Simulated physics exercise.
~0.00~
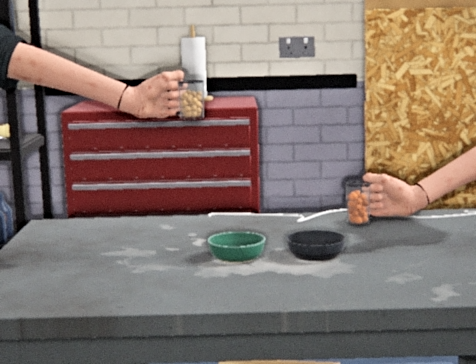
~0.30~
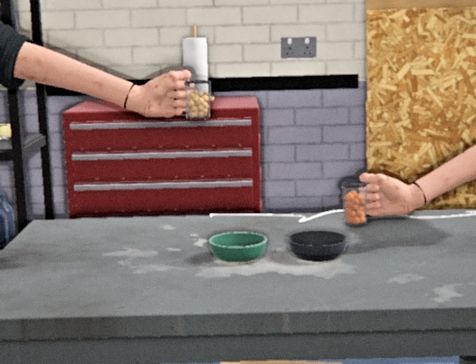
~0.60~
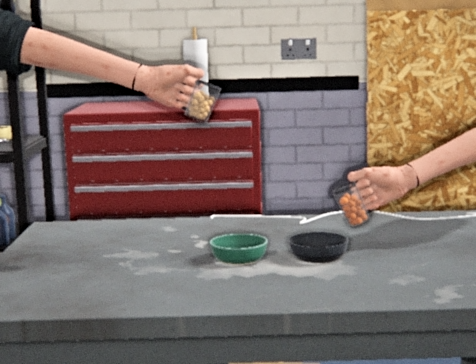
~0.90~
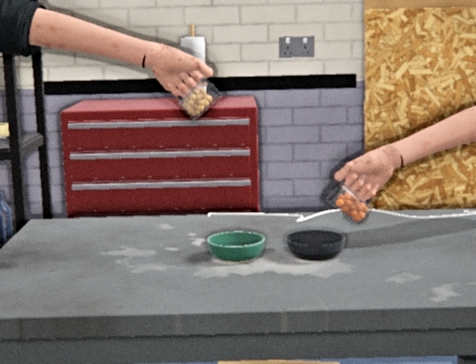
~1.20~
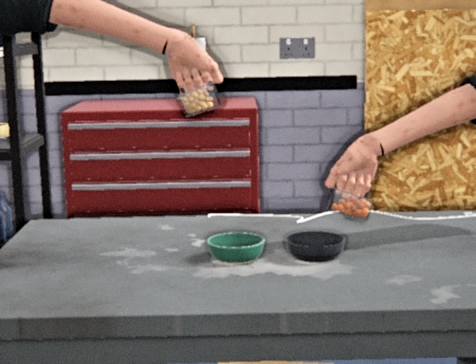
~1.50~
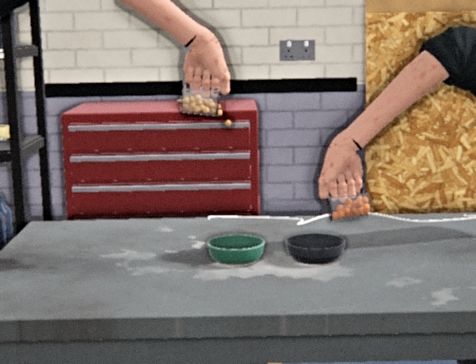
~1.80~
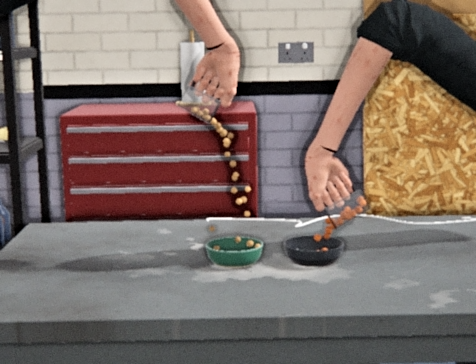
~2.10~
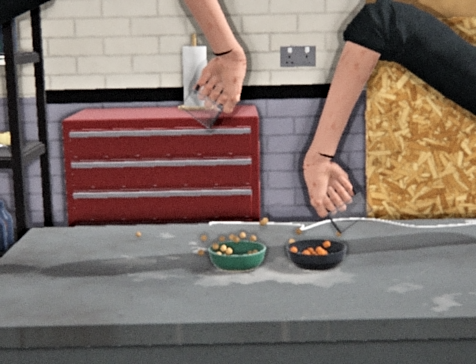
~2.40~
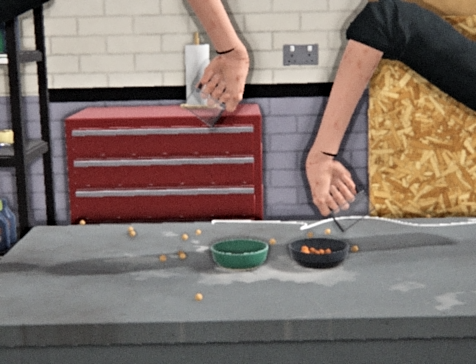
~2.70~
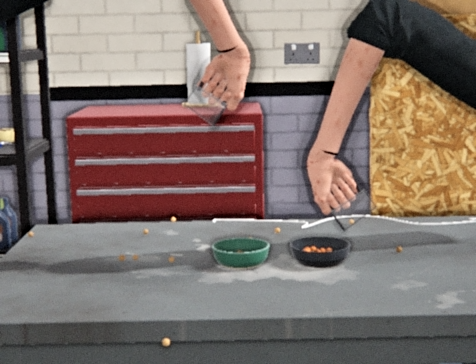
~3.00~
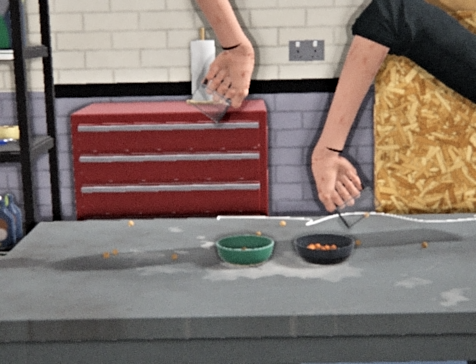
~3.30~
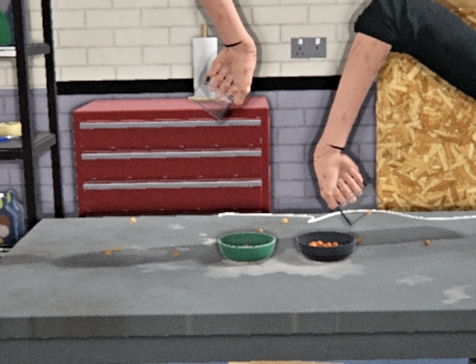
Two hands tipping cups of small orange-brown pieces over dishes, many from the higher left scattering, the right dish catching its load.
